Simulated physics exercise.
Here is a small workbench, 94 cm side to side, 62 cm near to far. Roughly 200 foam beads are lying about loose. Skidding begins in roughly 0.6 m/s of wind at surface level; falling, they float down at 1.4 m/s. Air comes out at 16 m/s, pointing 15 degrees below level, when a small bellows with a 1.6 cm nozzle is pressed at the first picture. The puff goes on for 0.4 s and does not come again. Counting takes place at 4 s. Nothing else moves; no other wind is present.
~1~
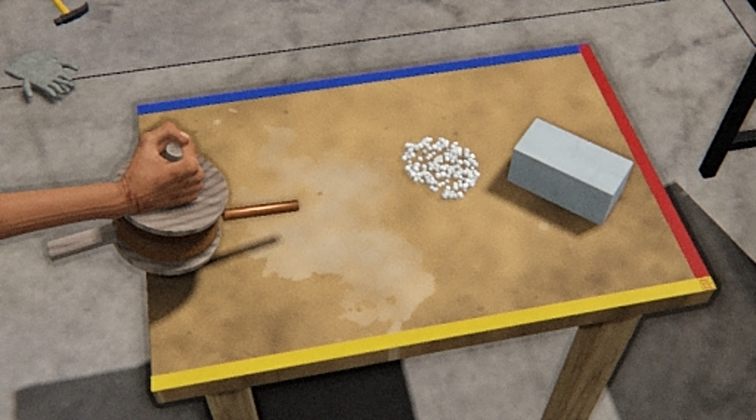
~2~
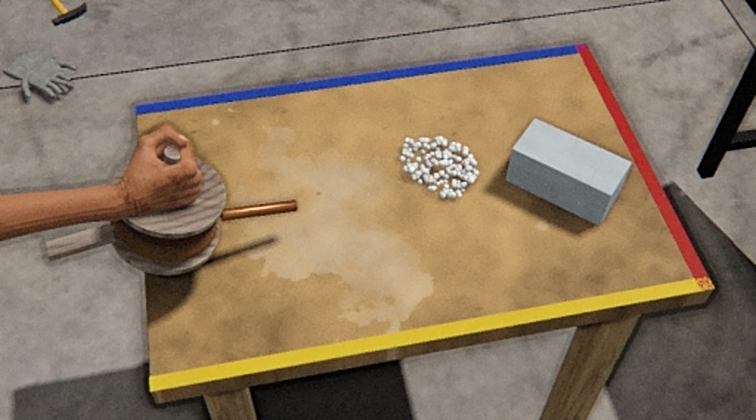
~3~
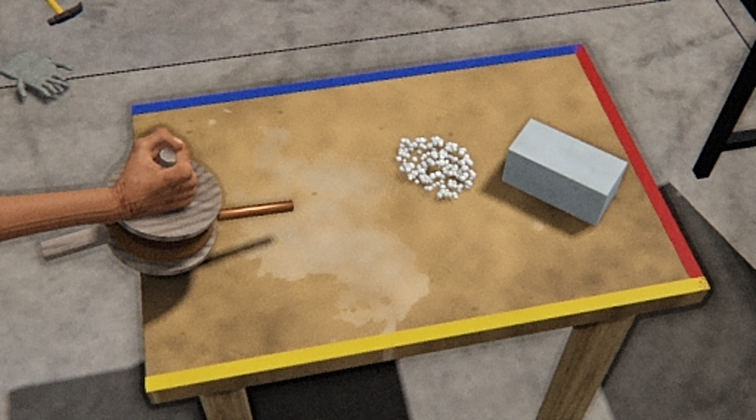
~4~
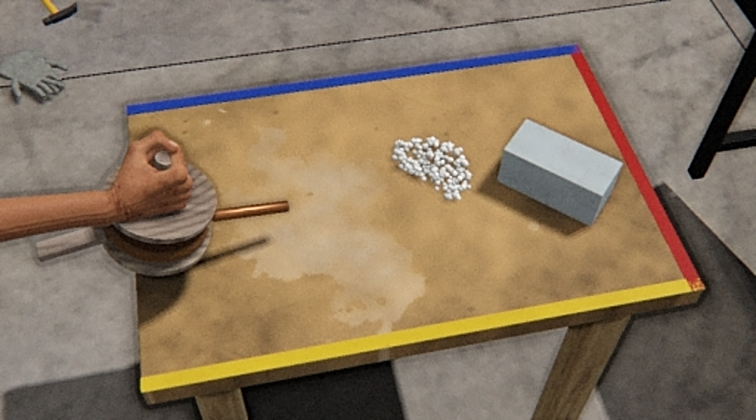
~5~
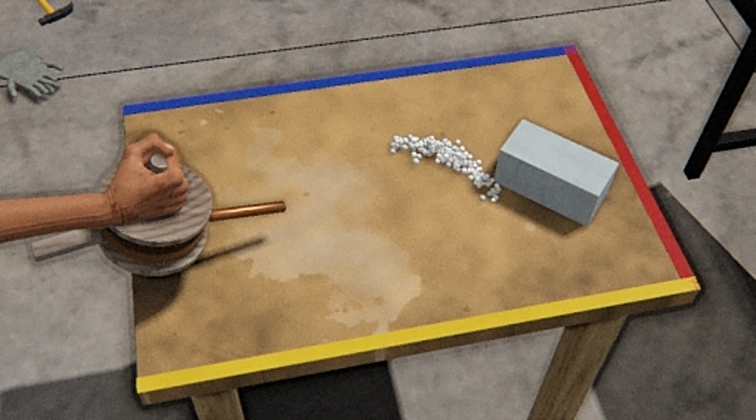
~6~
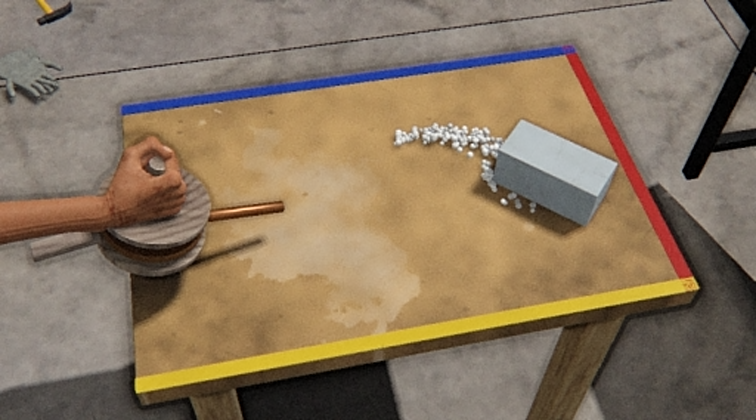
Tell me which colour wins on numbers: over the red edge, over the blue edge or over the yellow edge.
The red edge wins.
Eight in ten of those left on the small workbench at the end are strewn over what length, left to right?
About 10 cm.
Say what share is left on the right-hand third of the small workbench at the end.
Near 25 per cent at the end.
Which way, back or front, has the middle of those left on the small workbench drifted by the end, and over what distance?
Shift toward the far edge, approx. 20 cm.
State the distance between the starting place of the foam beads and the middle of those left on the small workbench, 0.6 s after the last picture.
I'd guess near 35 cm.
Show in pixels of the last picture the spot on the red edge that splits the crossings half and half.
Roughly at pixel (589, 78).
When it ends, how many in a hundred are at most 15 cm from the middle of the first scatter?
About 0 %.
Then, 0.6 s after the last picture, 28 % are still on the top, 0 % are over the yellow edge, 12 % over the blue edge and 60 % over the red edge; the middle of those left on the top is near (537, 80).
Then, 1.0 s after the last picture, 24 % are still on the top, 0 % are over the yellow edge, 12 % over the blue edge and 64 % over the red edge; the middle of those left on the top is near (541, 77).
Then, 2.0 s after the last picture, 24 % are still on the top, 0 % are over the yellow edge, 12 % over the blue edge and 64 % over the red edge; the middle of those left on the top is near (541, 77).
Then, 3.8 s after the last picture, at the end, 0 % are over the yellow edge, 12 % over the blue edge and 64 % over the red edge; the middle of those left on the top is near (541, 77).
